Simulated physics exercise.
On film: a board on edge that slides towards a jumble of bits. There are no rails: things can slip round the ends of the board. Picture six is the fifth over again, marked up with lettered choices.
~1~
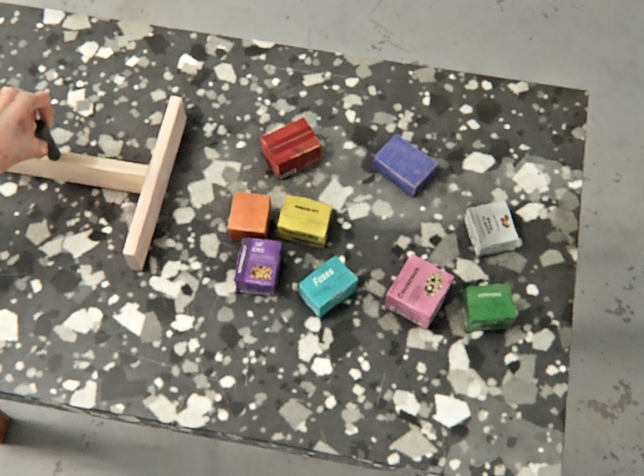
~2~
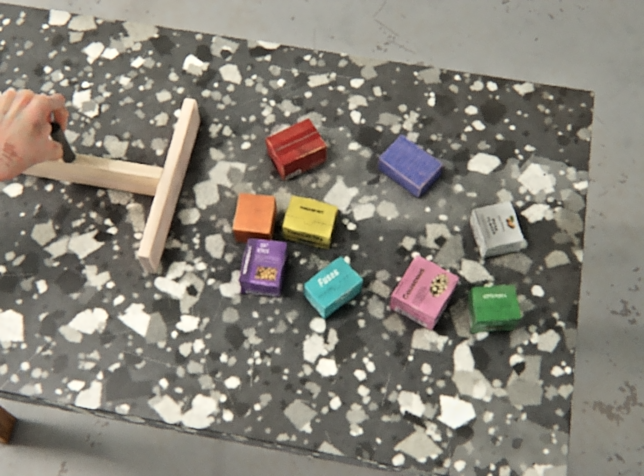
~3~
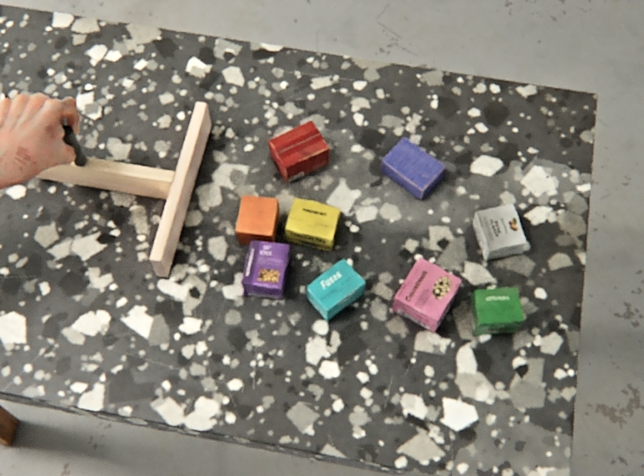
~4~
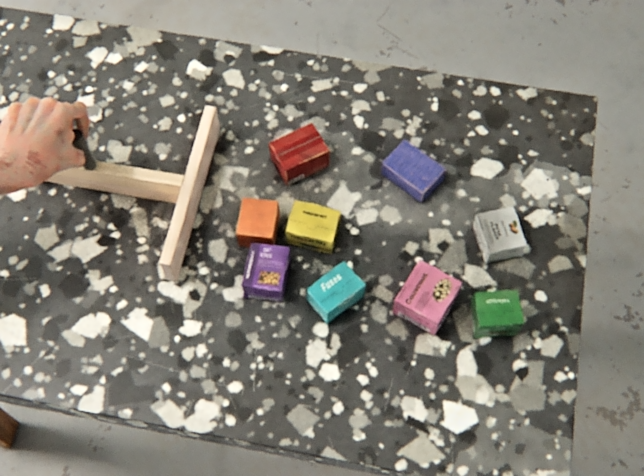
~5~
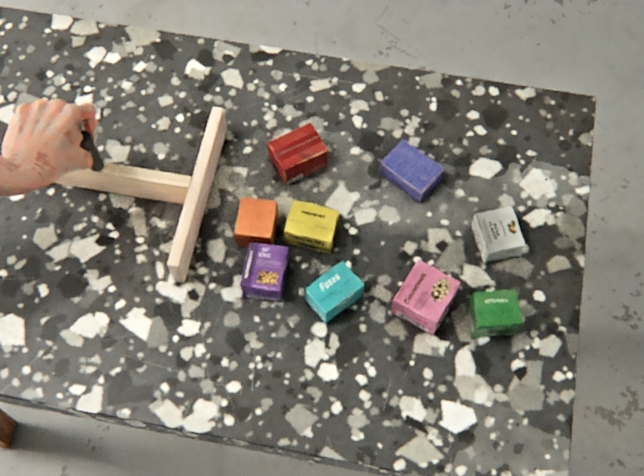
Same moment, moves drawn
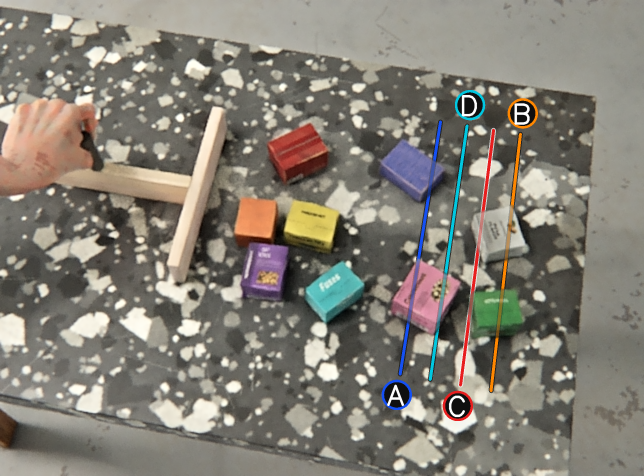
A hand at the left grips the dark handle of a pale wooden T-shaped pusher on a black, white and grey speckled tabletop, seen from above. To its right sit nine small boxes and blocks: red and blue above, orange, yellow and purple nearest, turquoise, pink and green lower, white far right. The hand slides the pusher steadily rightward, narrowing the gap, while the view shifts very slightly.
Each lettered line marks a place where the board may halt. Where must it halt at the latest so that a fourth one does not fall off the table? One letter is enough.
Line B.
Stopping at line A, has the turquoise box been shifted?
Yes.
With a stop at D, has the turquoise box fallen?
By then, no.
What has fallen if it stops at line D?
The green packet.
On the copy, A at (422, 240); B at (507, 254); C at (478, 249); D at (450, 244).
On B. First, board (307, 201); red box (357, 160); turquoise box (363, 292).
Then, board (421, 220); green packet (562, 326); white packet (524, 232).
Finally, board (508, 235); green packet over the edge; pink box over the edge; two fallen.
By contrast, A is within the limit but short; C is within the limit but short; D is within the limit but short.
